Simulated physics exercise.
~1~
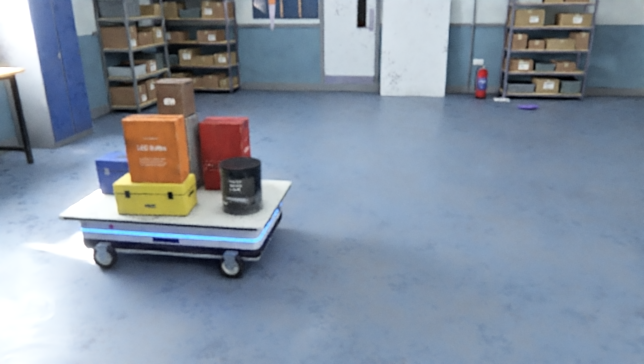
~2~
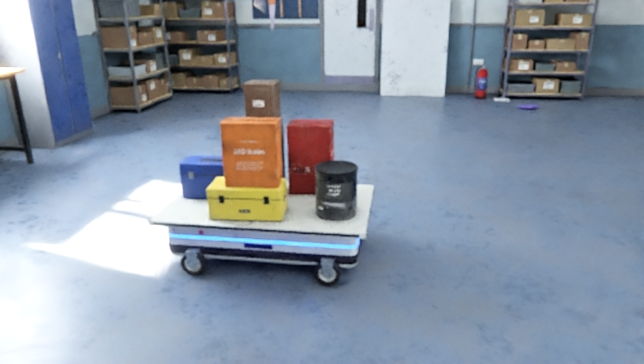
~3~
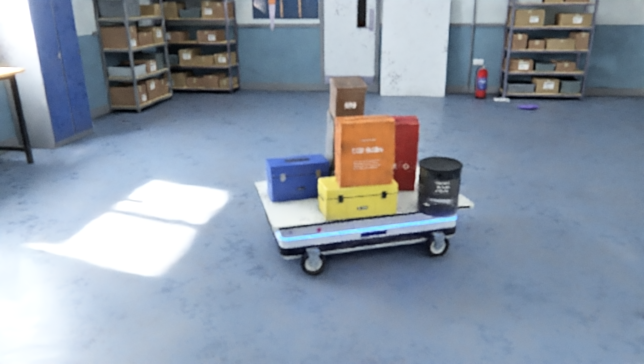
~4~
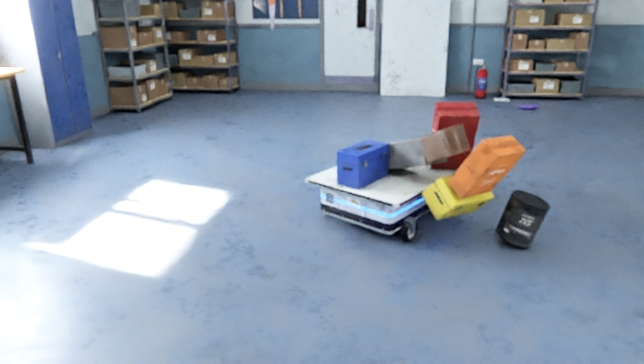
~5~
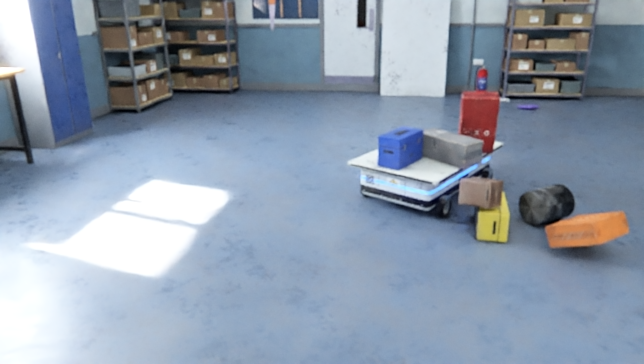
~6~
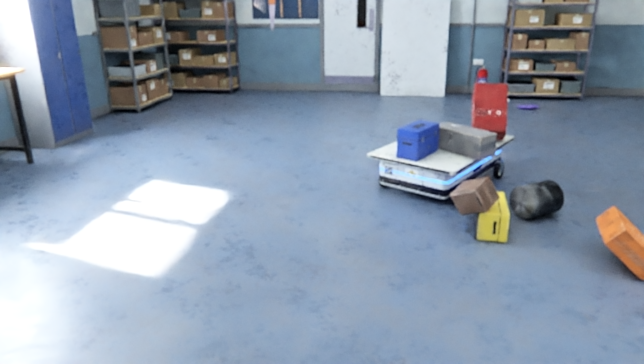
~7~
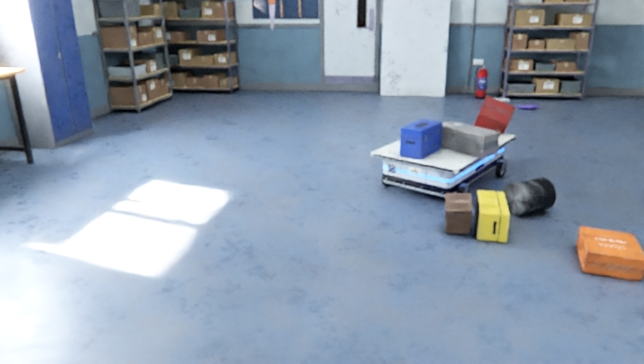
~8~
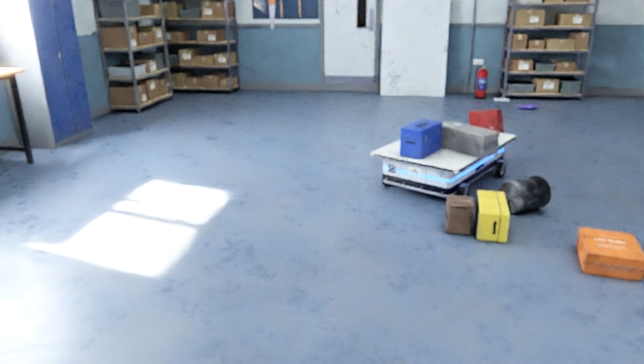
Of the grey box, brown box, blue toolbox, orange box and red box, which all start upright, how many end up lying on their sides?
Three of them end up on their sides. The grey box lies on the deck, while the orange and red boxes lie on the floor.
